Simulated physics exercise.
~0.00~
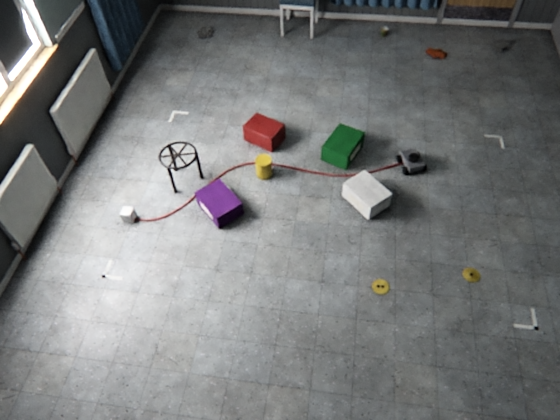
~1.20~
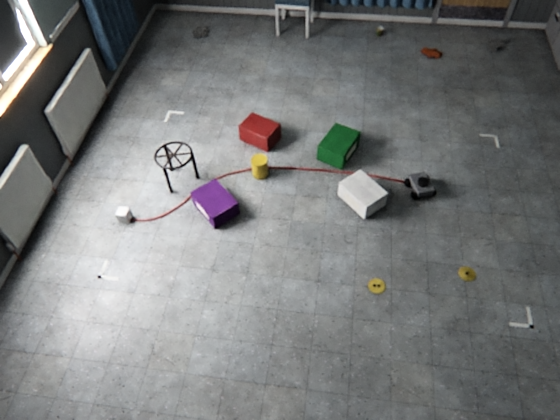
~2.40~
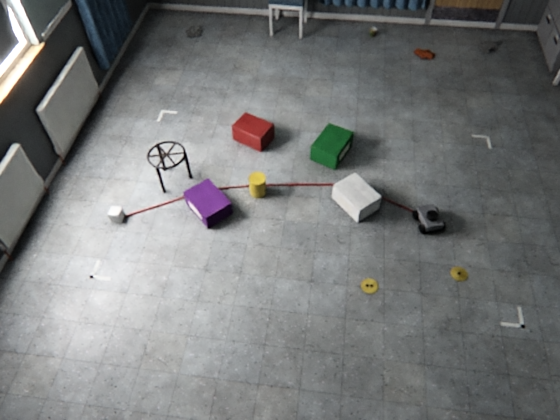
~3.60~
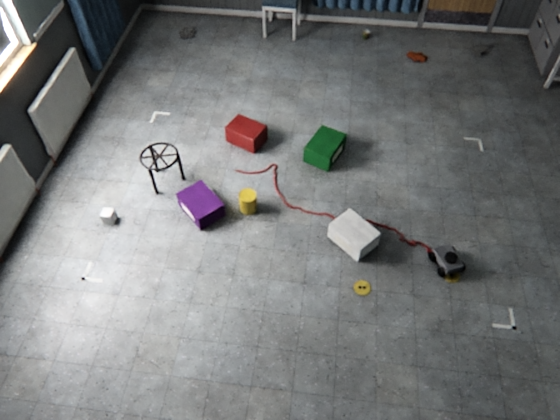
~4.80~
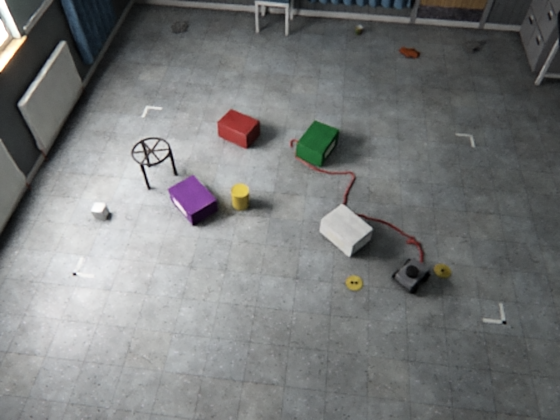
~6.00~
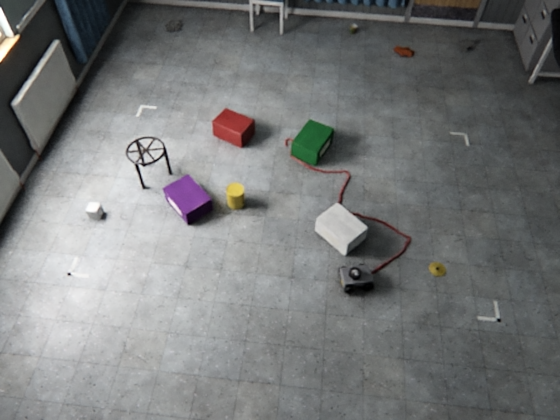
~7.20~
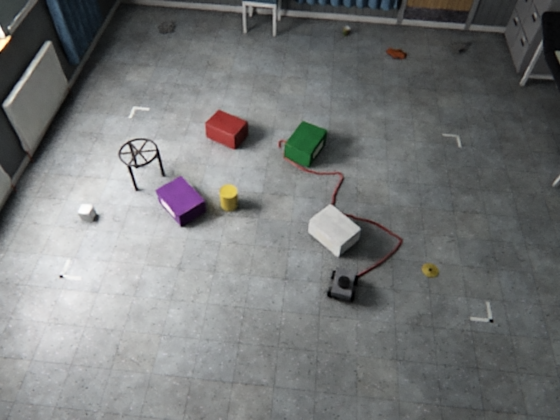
A small cart pulls its red lead free, shifts the white box, and stops below it.
